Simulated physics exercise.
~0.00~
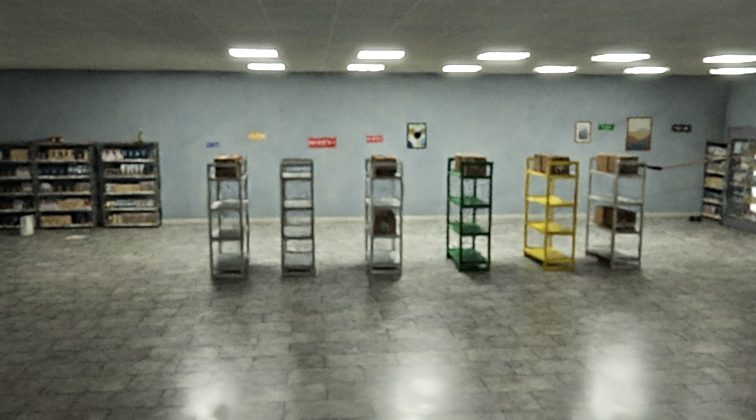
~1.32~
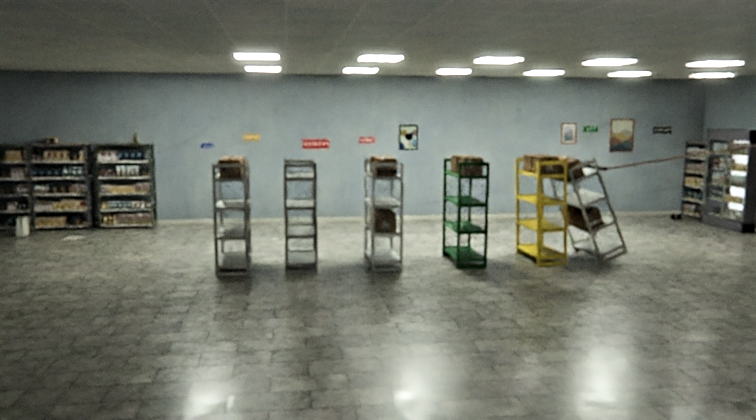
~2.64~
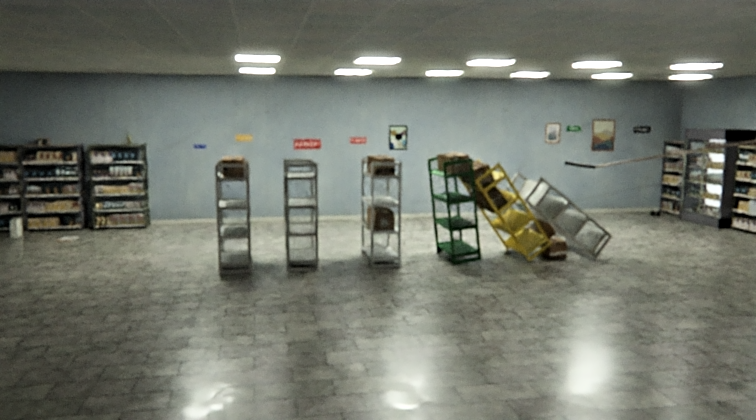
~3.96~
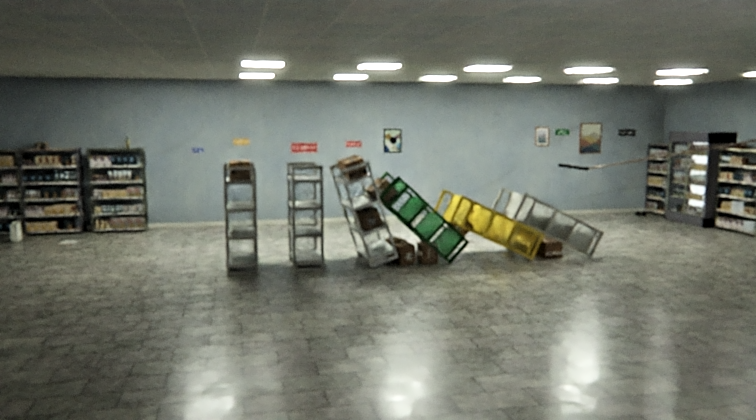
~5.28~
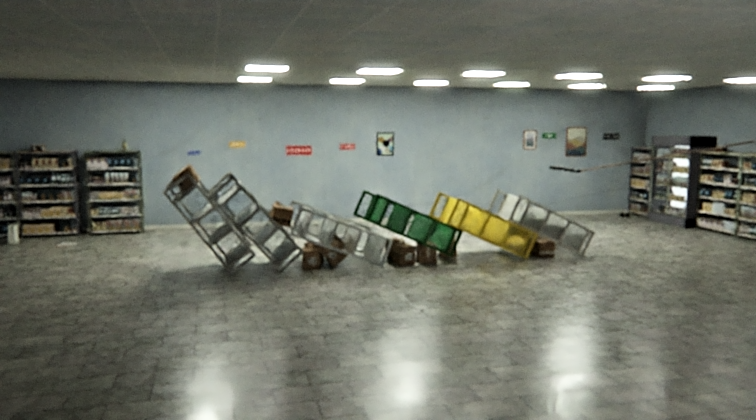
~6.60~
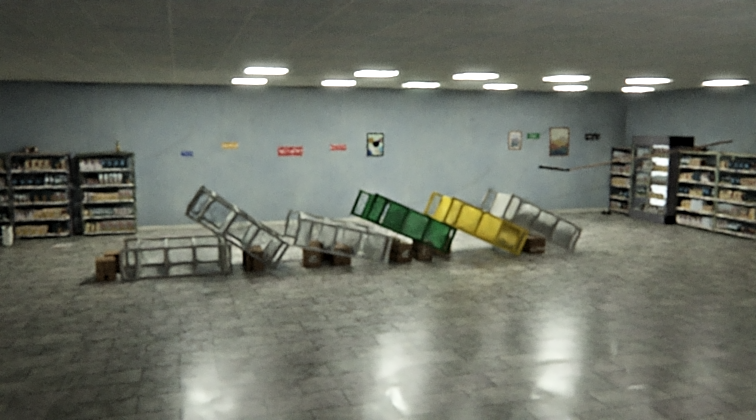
At the start, six open shelving racks stand in a row on a tiled floor, one green and one yellow among the grey, with a long pole reaching in from the right. The rightmost grey rack tips left against the yellow one. The yellow rack then leans over into the green, which topples in turn against the next grey rack as brown boxes tumble to the floor. The fall carries on through the last racks on the left. In the end none stands upright, the leftmost lying flat and the others slumped or propped among spilt boxes.
